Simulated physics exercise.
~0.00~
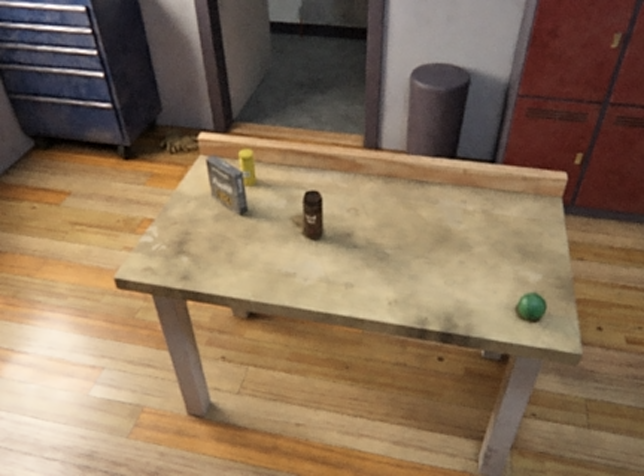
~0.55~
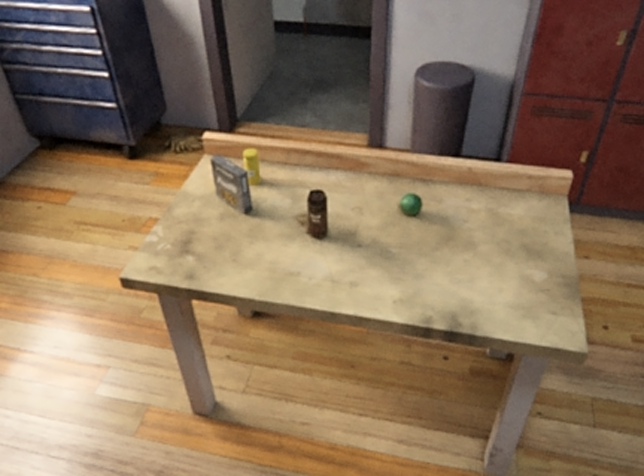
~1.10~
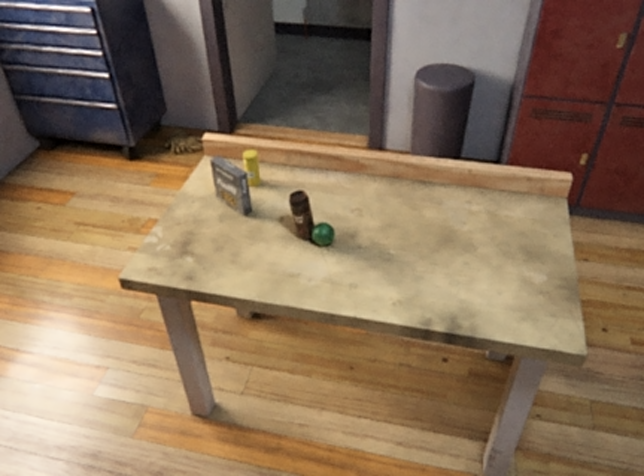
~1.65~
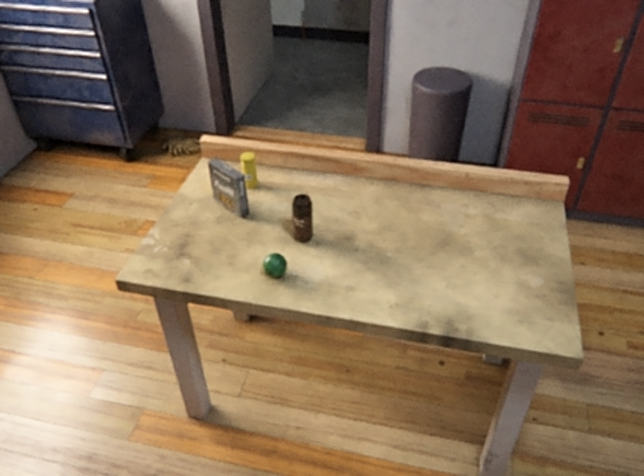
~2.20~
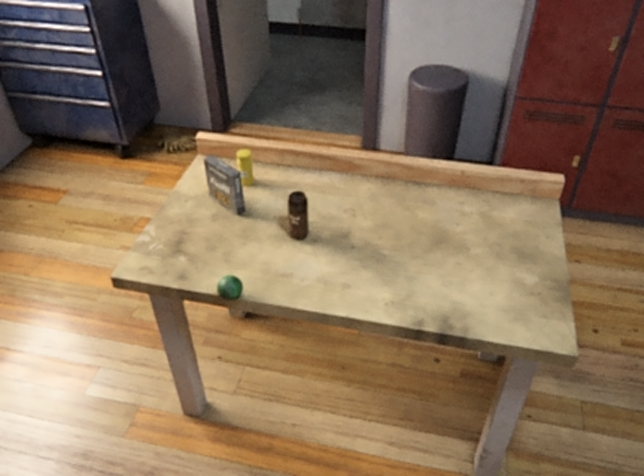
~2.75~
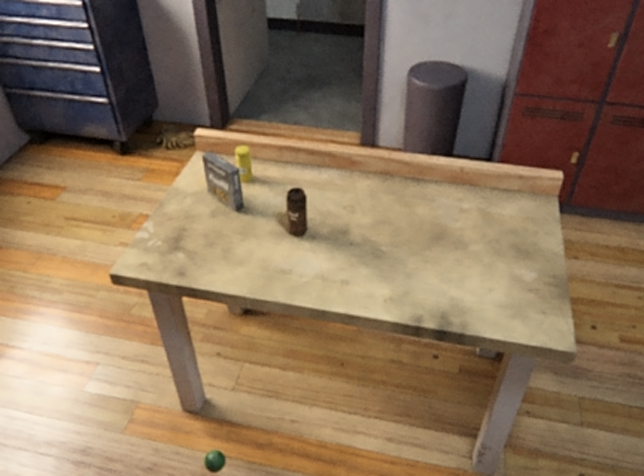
Worn table with a green ball rolling left, knocking a brown can that rocks but stays upright, then dropping off the front edge.
